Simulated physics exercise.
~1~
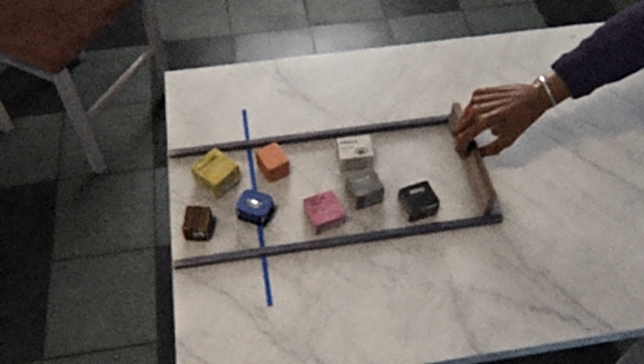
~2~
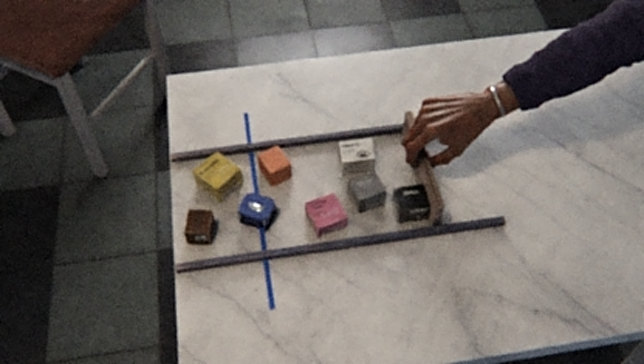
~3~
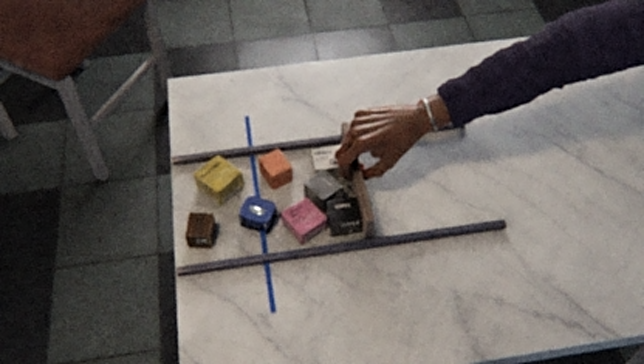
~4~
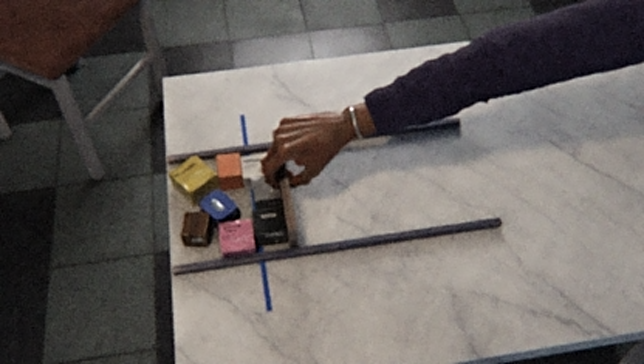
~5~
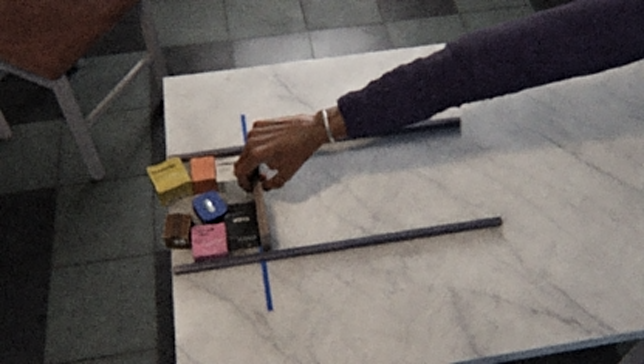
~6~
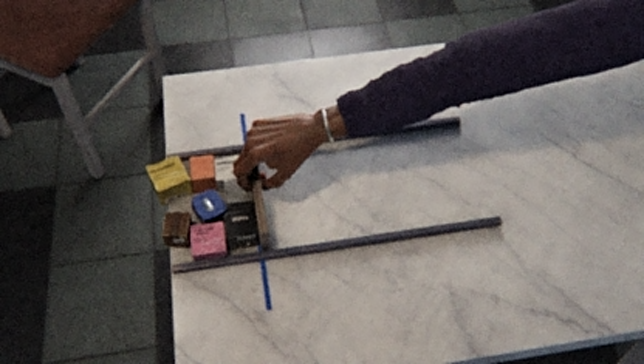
A hand slides a board left, bunching small boxes at the table's edge without any falling.
